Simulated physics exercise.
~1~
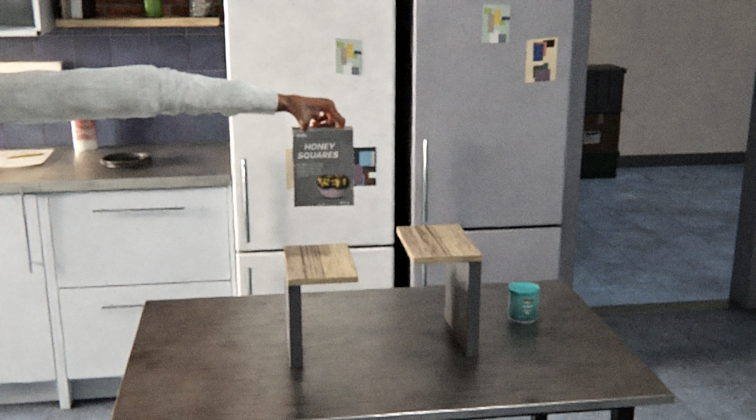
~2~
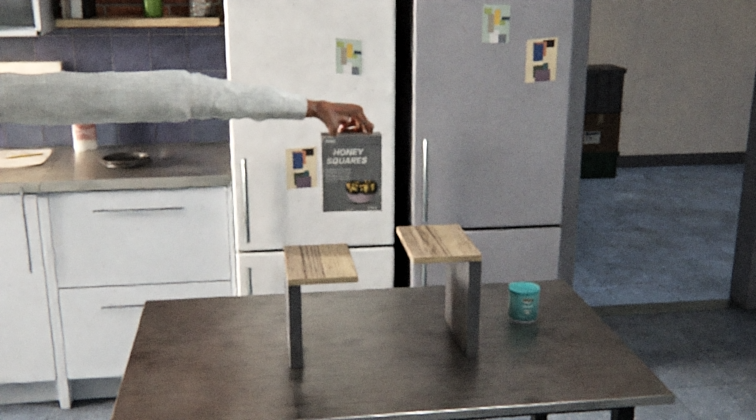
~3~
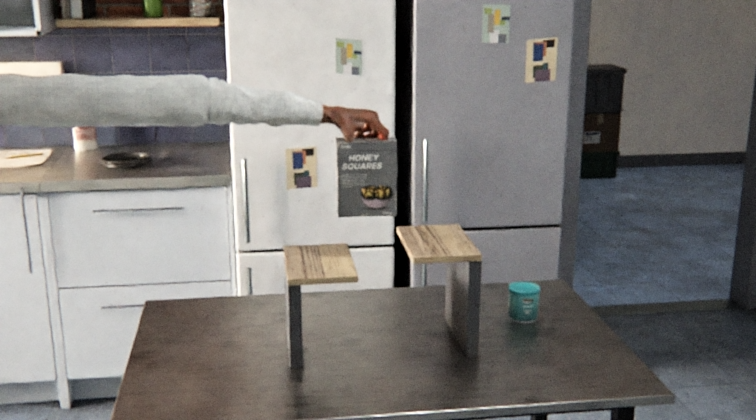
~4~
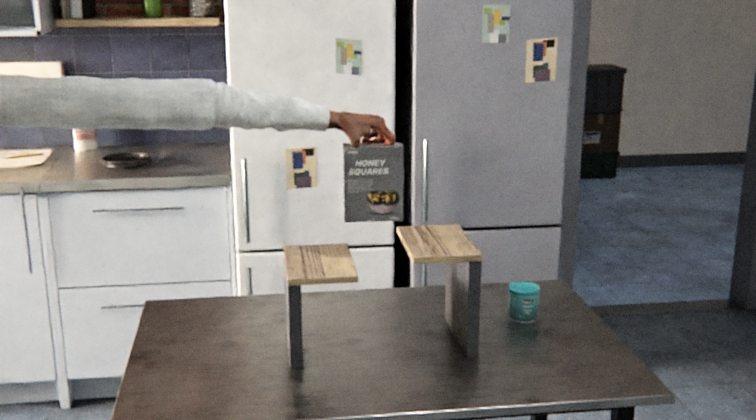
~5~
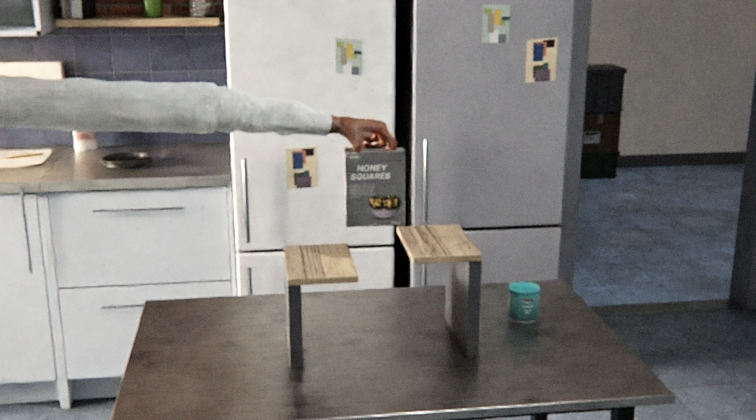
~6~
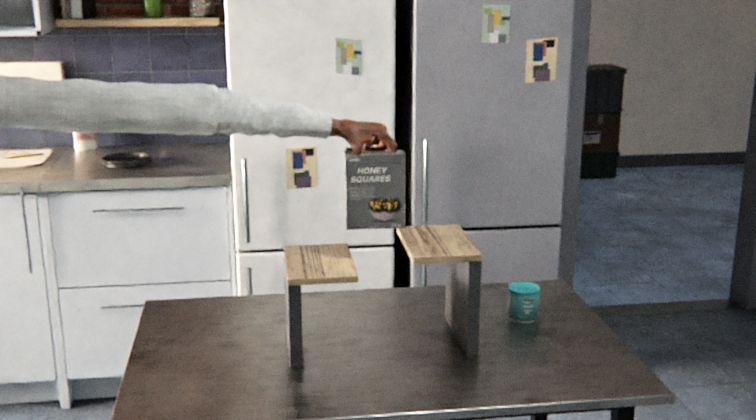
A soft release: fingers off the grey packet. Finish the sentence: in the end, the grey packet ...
In the end, the grey packet is held at the gap.
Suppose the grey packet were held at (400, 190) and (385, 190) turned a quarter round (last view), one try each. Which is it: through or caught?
So, first time round it does not get through, then next time it makes it through.
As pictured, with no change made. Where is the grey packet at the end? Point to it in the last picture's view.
End position, last frame: About (377, 231).
Then, 0.20 s after the last picture, grey packet slid a little near (375, 210).
Then, 0.30 s after the last picture, grey packet tipped 31° from how it was near (379, 228).
At rest, tipped over on the stand or table, grey packet; turquoise tin in place. Seen from the same camera at the end, grey packet near (377, 230). The packet stays on top.
